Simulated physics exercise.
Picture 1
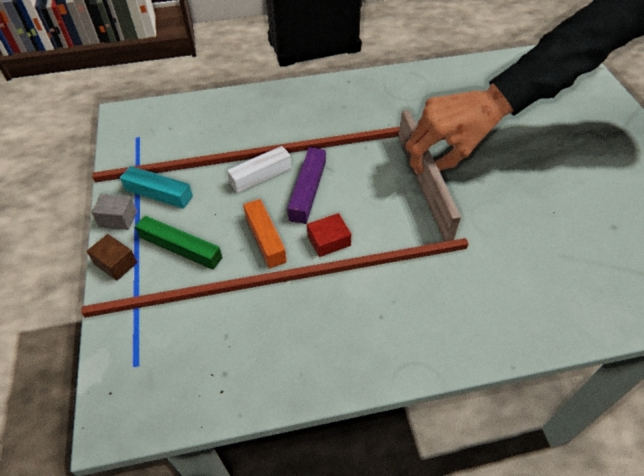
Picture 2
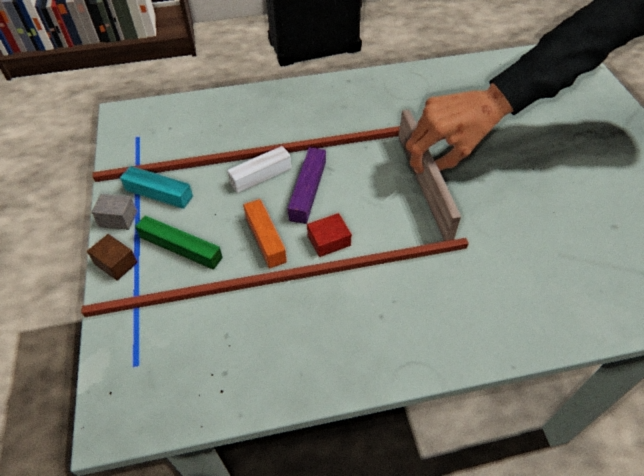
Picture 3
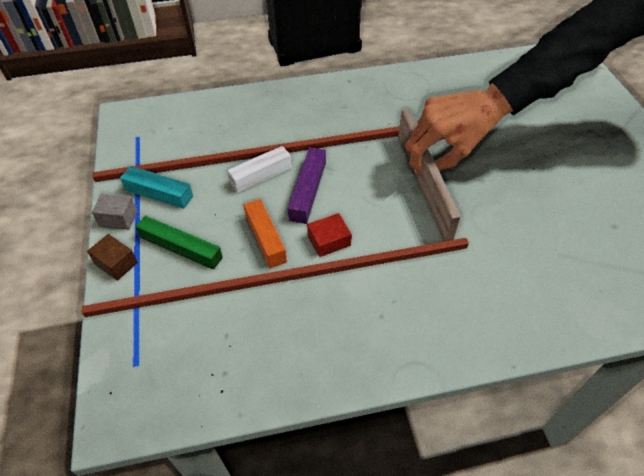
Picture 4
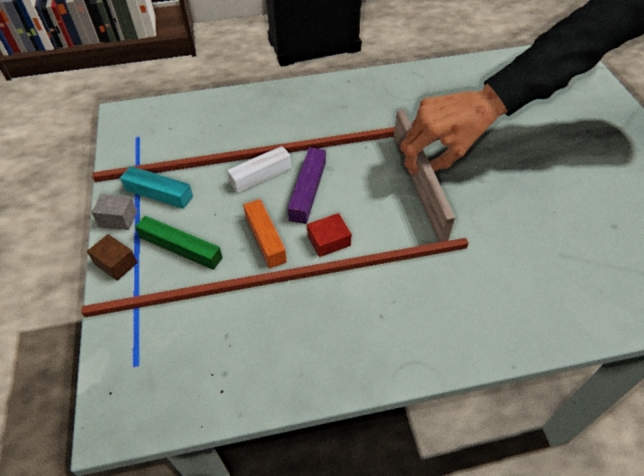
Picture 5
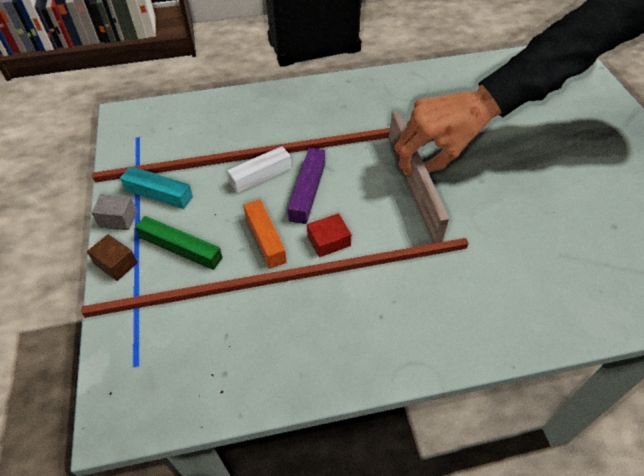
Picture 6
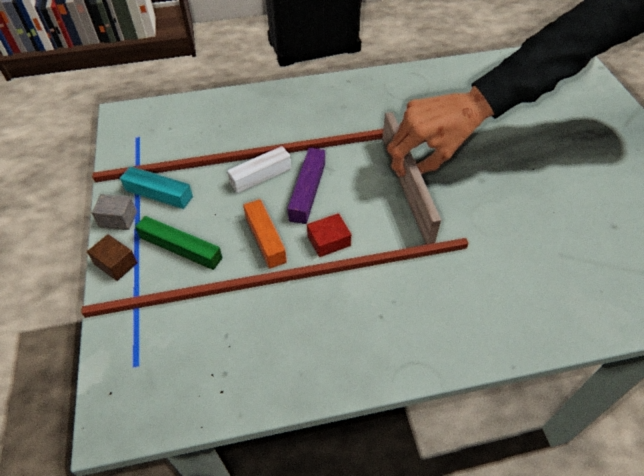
A hand slides an upright board slightly left between two rails, while the coloured blocks stay still.
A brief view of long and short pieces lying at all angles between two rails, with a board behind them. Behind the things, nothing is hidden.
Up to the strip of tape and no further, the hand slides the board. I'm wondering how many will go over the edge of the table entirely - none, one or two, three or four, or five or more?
I'd say three or four of them.
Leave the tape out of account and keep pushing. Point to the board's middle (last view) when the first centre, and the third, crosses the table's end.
The first puts it near (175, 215), the next near (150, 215).
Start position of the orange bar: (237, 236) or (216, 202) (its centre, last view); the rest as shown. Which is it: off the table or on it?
From the two starts it stays up; it stays up.
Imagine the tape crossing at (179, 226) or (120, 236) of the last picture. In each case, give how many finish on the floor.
In the first try the count is 0, and in the second it is 5.
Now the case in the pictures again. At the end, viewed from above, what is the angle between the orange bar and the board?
I'd estimate about 0 degrees.
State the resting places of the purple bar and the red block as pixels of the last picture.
Around (125, 216) and around (116, 270).
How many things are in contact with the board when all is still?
Number in contact with it: 2.
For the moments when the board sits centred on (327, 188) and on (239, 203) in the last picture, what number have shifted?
The count reaches 2 first and 6 second.
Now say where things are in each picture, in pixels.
In the first frame, brown block (112, 257); grey block (115, 212); turquoise stick (157, 187); board (426, 173); tape (137, 233).
In the second frame, grey block (115, 212); orange bar (265, 233).
In the third frame, turquoise stick (157, 187); red block (329, 235).
In the fourth frame, brown block (113, 257); green stick (179, 242).
In the fifth frame, grey block (115, 212); purple bar (308, 184).
In the sixth frame, brown block (113, 257); grey block (115, 212); turquoise stick (157, 188); board (408, 175); tape (137, 233).
Early on, none off yet; brown block at rest near (113, 257); grey block at rest near (115, 212); turquoise stick at rest near (157, 188).
A while later, none off yet; brown block at rest near (113, 257); grey block at rest near (115, 212); turquoise stick travelled a little near (147, 194).
Further along, none off yet; brown block travelled about its own width near (88, 262); grey block travelled a little near (97, 213); turquoise stick travelled a little near (127, 202).
Finally, the number that fall off is three or four; lost, green stick, grey block and brown block.
